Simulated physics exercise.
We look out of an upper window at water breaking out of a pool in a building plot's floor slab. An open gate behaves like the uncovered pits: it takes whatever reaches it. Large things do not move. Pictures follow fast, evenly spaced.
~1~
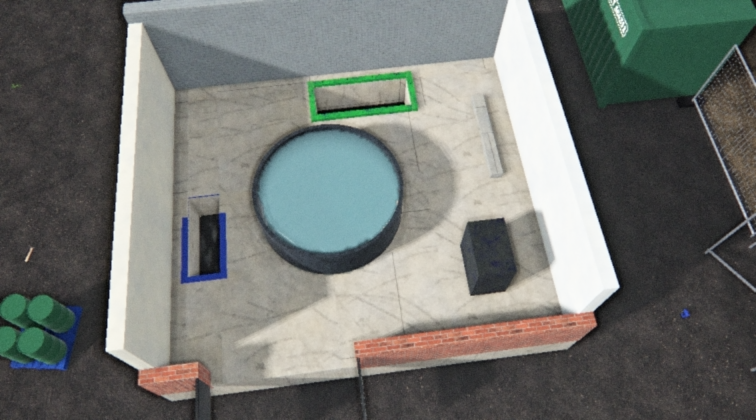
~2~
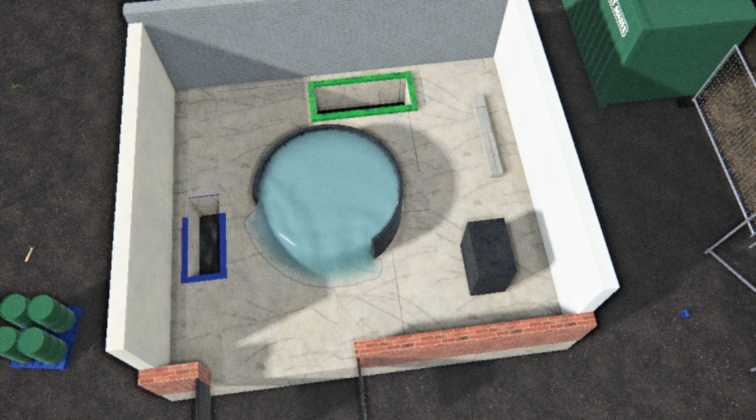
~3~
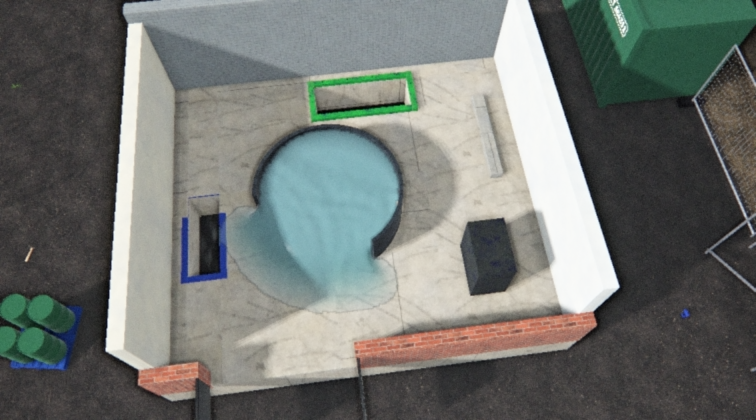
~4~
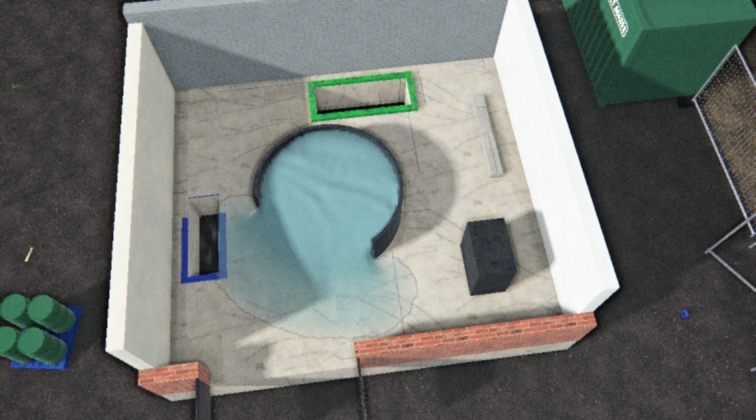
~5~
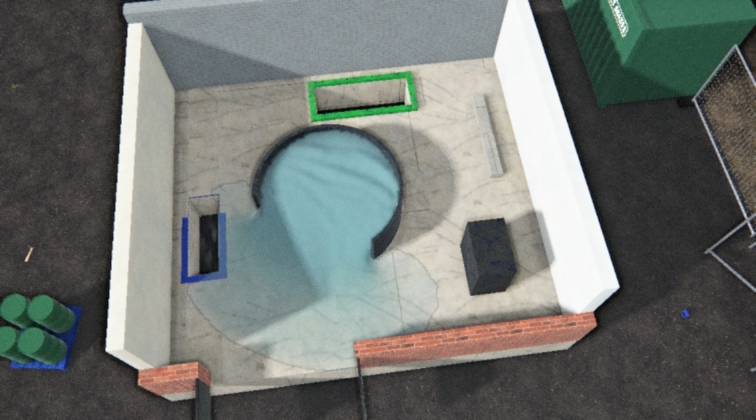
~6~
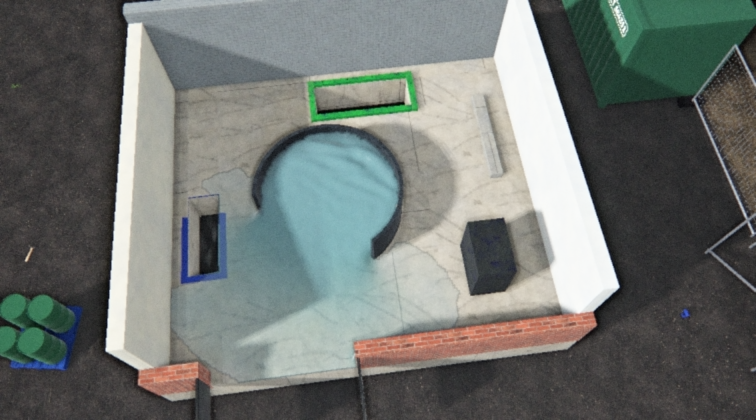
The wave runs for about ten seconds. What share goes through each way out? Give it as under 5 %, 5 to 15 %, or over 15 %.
Shares - through the gate, over 15 %; through the blue pit, over 15 %; through the green pit, under 5 %.
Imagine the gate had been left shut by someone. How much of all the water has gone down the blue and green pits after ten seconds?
Roughly blue 45 %, green 0 %.
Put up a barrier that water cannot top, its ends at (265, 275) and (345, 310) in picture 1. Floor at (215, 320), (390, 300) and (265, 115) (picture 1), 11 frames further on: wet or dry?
Running through them in order, the first comes out taken by the flood, the second taken by the flood and the last free from flooding.
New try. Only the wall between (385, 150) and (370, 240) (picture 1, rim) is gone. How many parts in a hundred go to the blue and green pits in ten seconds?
Roughly, in per cent: Blue 14, green 6.
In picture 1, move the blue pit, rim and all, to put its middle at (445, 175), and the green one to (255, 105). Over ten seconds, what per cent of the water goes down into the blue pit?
Out of a hundred parts, 4 go to blue.
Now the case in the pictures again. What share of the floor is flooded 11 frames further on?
Roughly 35 percent.
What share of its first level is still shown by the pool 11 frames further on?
About 30 per cent.
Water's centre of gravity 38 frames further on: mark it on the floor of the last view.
I would point to (346, 252).
A moment on, water covers 30 % of the floor; the gate 8 %, the blue pit 7 %, the green pit 0 %.
Next, water covers 35 % of the floor; the gate 23 %, the blue pit 9 %, the green pit 0 %.
Then, water covers 50 % of the floor; the gate 39 %, the blue pit 13 %, the green pit 0 %.
Later, water covers 60 % of the floor; the gate 52 %, the blue pit 18 %, the green pit 0 %.
In the end, water covers 70 % of the floor; the gate 60 %, the blue pit 21 %, the green pit 0 %.
